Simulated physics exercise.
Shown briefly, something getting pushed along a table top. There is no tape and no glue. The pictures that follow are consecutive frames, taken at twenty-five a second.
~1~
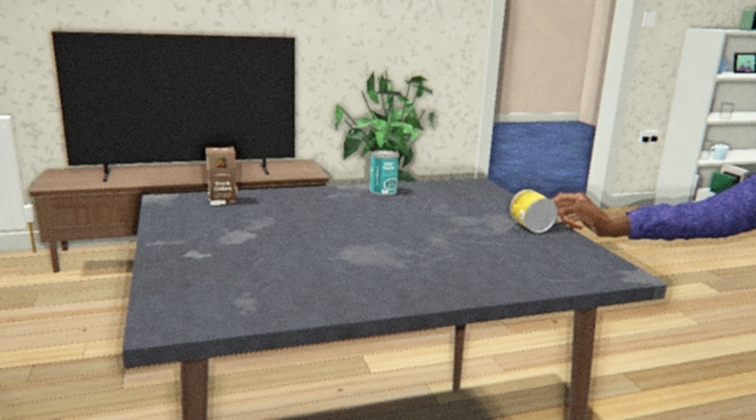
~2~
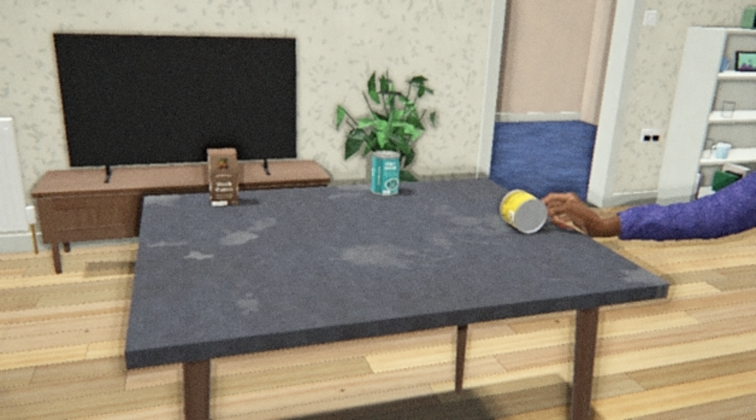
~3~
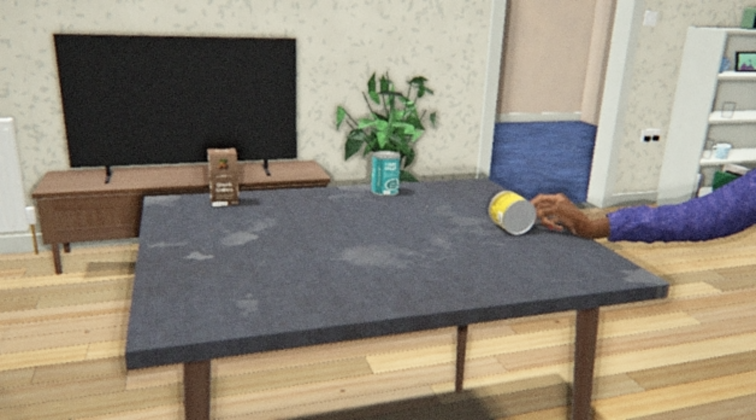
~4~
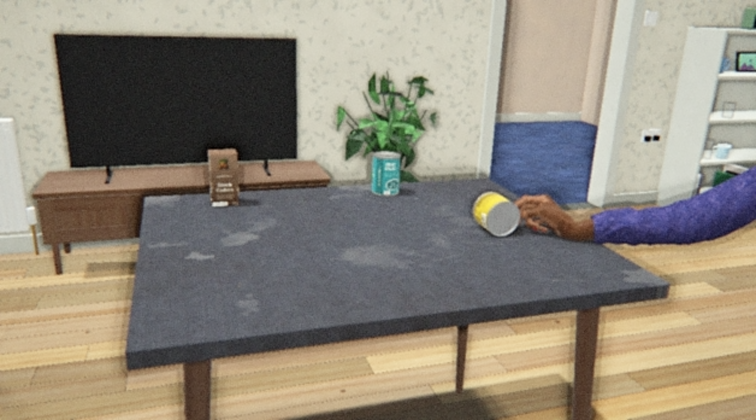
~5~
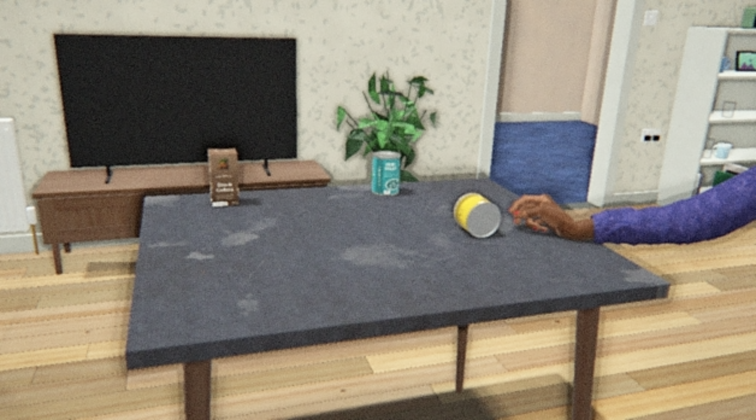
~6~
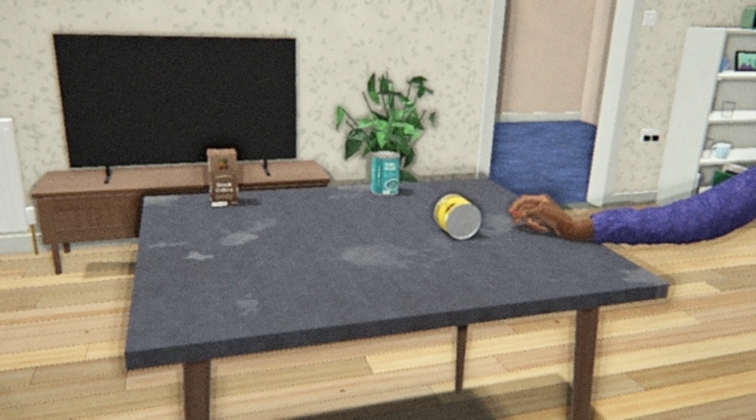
In a living room with a television and a plant behind a dark table, a hand in a purple sleeve pushes a yellow tin lying on its side leftward across the table top. The hand then stays back near the right side while the tin rolls farther left, away from the fingers.
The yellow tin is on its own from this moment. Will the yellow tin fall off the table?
Yes, it leaves the table.
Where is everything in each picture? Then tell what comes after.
In the first picture, under the hand; yellow tin (533, 211).
In the second picture, under the hand; yellow tin (523, 211).
In the third picture, under the hand; yellow tin (512, 213).
In the fourth picture, yellow tin (496, 214).
In the fifth picture, yellow tin (477, 215) shifted a little.
In the sixth picture, yellow tin (457, 217) shifted about its own width.
Then, 0.20 s on from there, yellow tin shifted well along near (361, 224).
Then, 0.50 s on from there, yellow tin shifted well along near (217, 235).
Then, 0.80 s on from there, yellow tin now off the table.
Then, 1.10 s on from there, things are still on the move.
In the end, off the table, yellow tin.
